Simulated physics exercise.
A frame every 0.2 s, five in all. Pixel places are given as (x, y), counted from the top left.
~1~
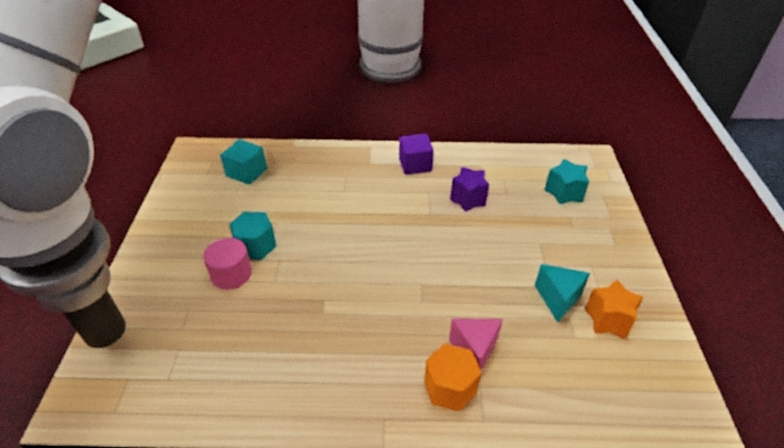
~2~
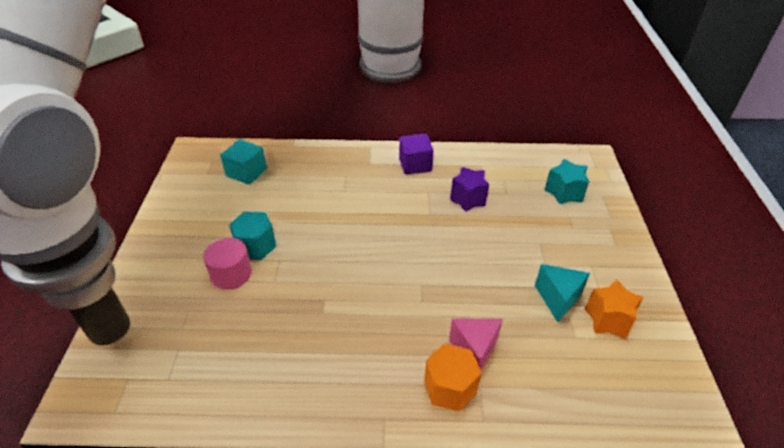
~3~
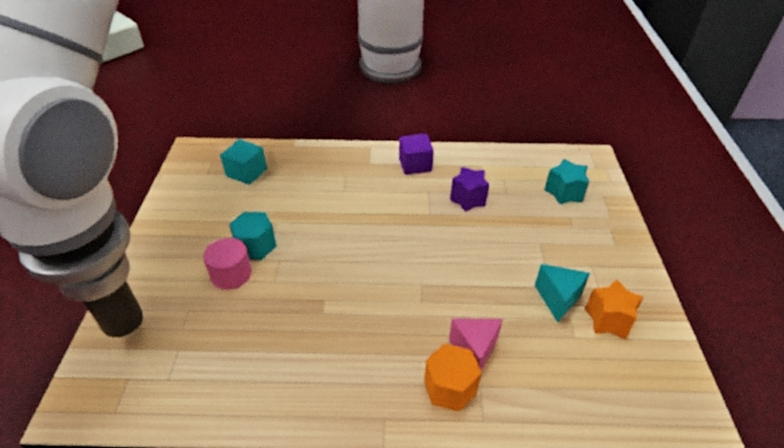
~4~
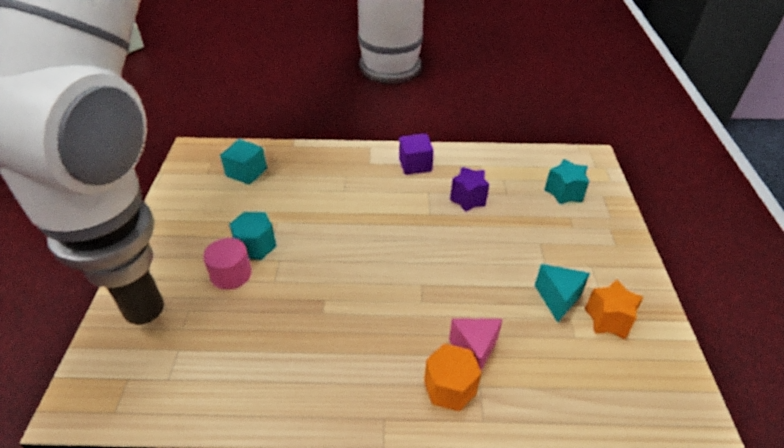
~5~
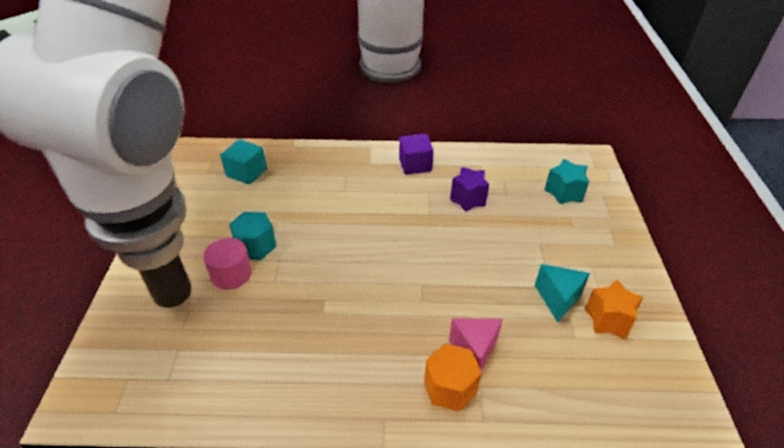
The clip opens on a wooden board scattered with teal, purple, pink and orange blocks, with a robot arm's dark-tipped pusher low at the left edge. The arm shifts slightly at first, then slides right and a little upward, ending just left of the pink disc, while every block stays still.
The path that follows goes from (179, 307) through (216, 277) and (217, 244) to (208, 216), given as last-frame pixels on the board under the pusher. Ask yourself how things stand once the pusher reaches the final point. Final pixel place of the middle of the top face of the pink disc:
At the end it should sit near (253, 231).
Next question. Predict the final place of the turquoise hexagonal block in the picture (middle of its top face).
The middle of its upper face should be somewhere near (275, 207).
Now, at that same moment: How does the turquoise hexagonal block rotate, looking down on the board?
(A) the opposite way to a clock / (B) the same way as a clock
A.
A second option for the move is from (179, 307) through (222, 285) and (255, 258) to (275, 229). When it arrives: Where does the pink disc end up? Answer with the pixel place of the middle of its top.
I'd guess (290, 186).
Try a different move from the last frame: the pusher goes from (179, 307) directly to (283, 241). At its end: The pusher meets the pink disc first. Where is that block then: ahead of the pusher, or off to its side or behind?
It stays ahead.
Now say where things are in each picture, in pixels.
Pusher's lower end at (106, 332); pink disc at (225, 252); turquoise four-sided block at (242, 150); turquoise hexagonal block at (250, 224), in the first frame.
Pusher at (110, 330); blocks still, in the second frame.
Pusher at (123, 322); blocks still, in the third frame.
Pusher at (145, 310); blocks still, in the fourth frame.
Pusher at (173, 294); pink disc at (225, 252); turquoise four-sided block at (242, 150); turquoise hexagonal block at (250, 224), in the fifth frame.
On the path given first. One third of the way, pusher at (211, 263); pink disc at (245, 238); turquoise hexagonal block at (268, 211), turned 15° anticlockwise.
Two thirds of the way, pusher at (212, 230); pink disc at (253, 231); turquoise hexagonal block at (275, 207), turned 40° anticlockwise.
At the end, pusher at (204, 202); pink disc at (253, 231); turquoise four-sided block still; turquoise hexagonal block at (275, 207), turned 40° anticlockwise.
